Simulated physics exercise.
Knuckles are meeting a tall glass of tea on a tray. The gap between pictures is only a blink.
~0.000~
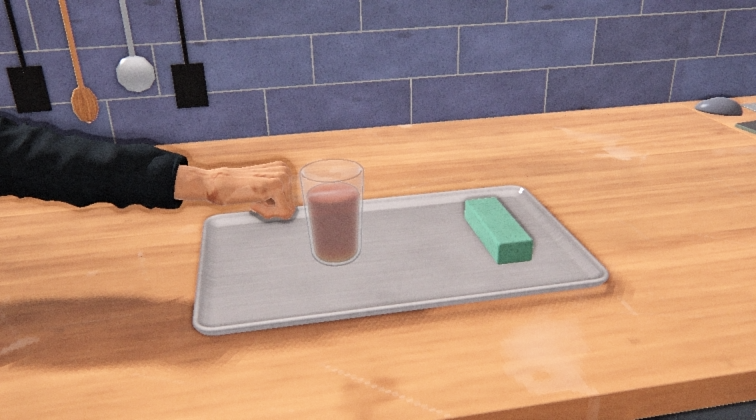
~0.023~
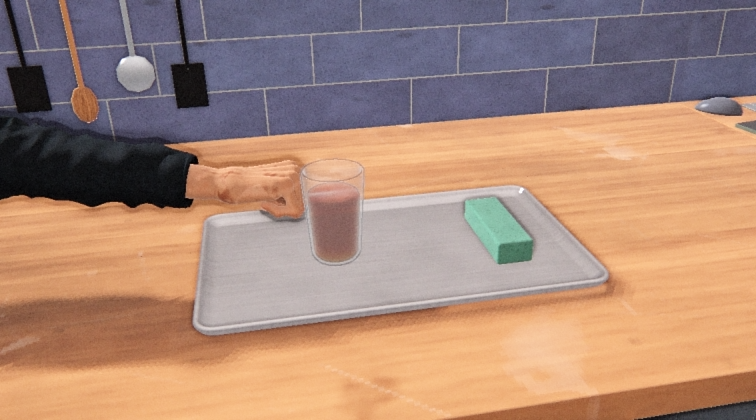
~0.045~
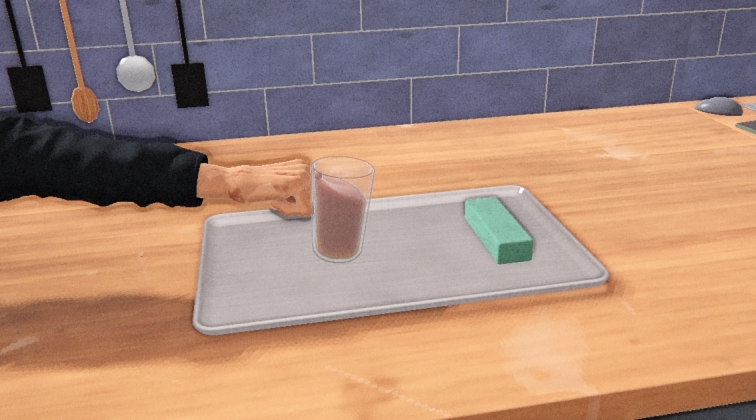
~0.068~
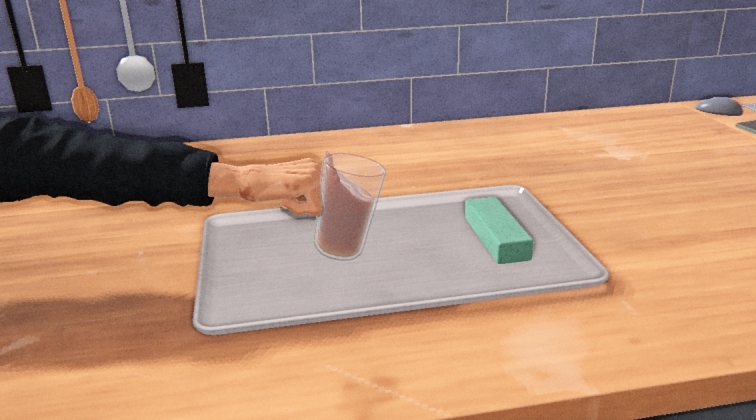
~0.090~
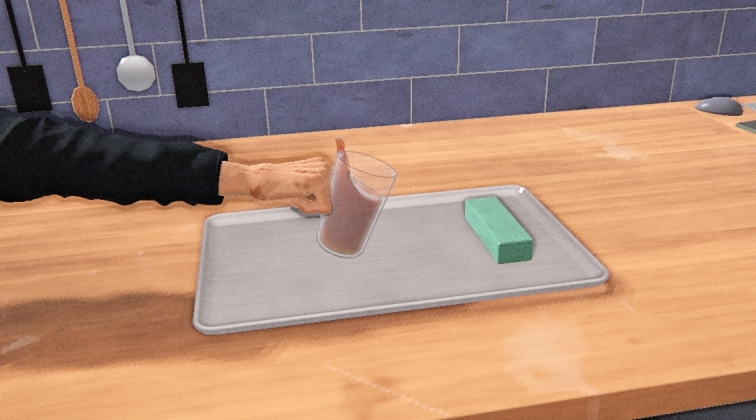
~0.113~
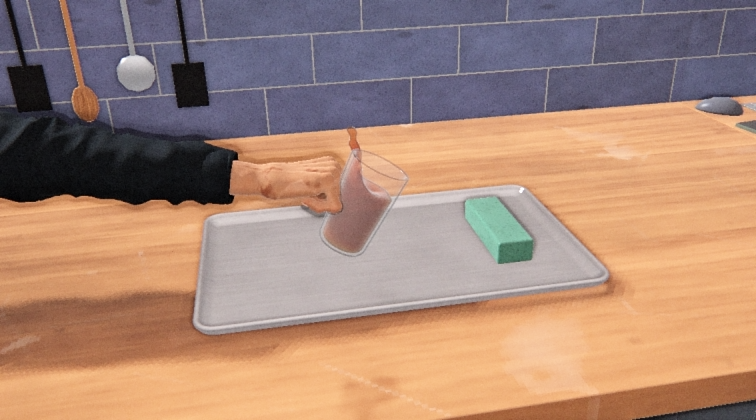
The footage shows a fist in a dark sleeve pushing against a tall glass of reddish-brown tea on a gray tray, tilting it rightward toward a green block as the liquid sloshes up the left side and slightly over the rim.
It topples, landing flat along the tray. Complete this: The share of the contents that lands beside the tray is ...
The share that lands beside the tray is a quarter or more.
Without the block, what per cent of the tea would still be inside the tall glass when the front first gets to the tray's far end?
About 60 %.
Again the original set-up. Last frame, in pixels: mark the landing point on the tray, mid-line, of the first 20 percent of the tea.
Landing point, centre line: Approx. (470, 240).
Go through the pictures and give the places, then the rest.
In the first picture, it leans 0°; its right rim is at (362, 169); the tea meets the walls at (305, 193) and (358, 188); the tray's far rim is at (560, 226); a block is fixed to the tray further along.
In the second picture, it leans 0°; its right rim is at (362, 169); the tea meets the walls at (306, 193) and (359, 188).
In the third picture, it leans 7°; its right rim is at (373, 169); the tea meets the walls at (314, 173) and (361, 188).
In the fourth picture, it leans 13°; its right rim is at (384, 170); the tea meets the walls at (326, 160) and (373, 194).
In the fifth picture, it leans 20°; its right rim is at (395, 173); the tea meets the walls at (331, 188) and (382, 193); 1 per cent is over the edge.
In the sixth picture, it leans 28°; its right rim is at (406, 177); the tea meets the walls at (337, 196) and (391, 191); 2 per cent is over the edge.
A moment on, the tall glass lies on its side and 94 per cent is in the glass, 0 on the tray and 6 above or beyond its rim.
Next, the tall glass lies on its side and 47 per cent is in the glass, 24 on the tray and 29 above or beyond its rim.
Then the tall glass lies on its side and 25 per cent is in the glass, 43 on the tray and 31 above or beyond its rim.
Later the tall glass lies on its side and 14 per cent is in the glass, 45 on the tray and 41 above or beyond its rim.
Finally, 61 per cent is held by tray and glass, 39 is off the tray.
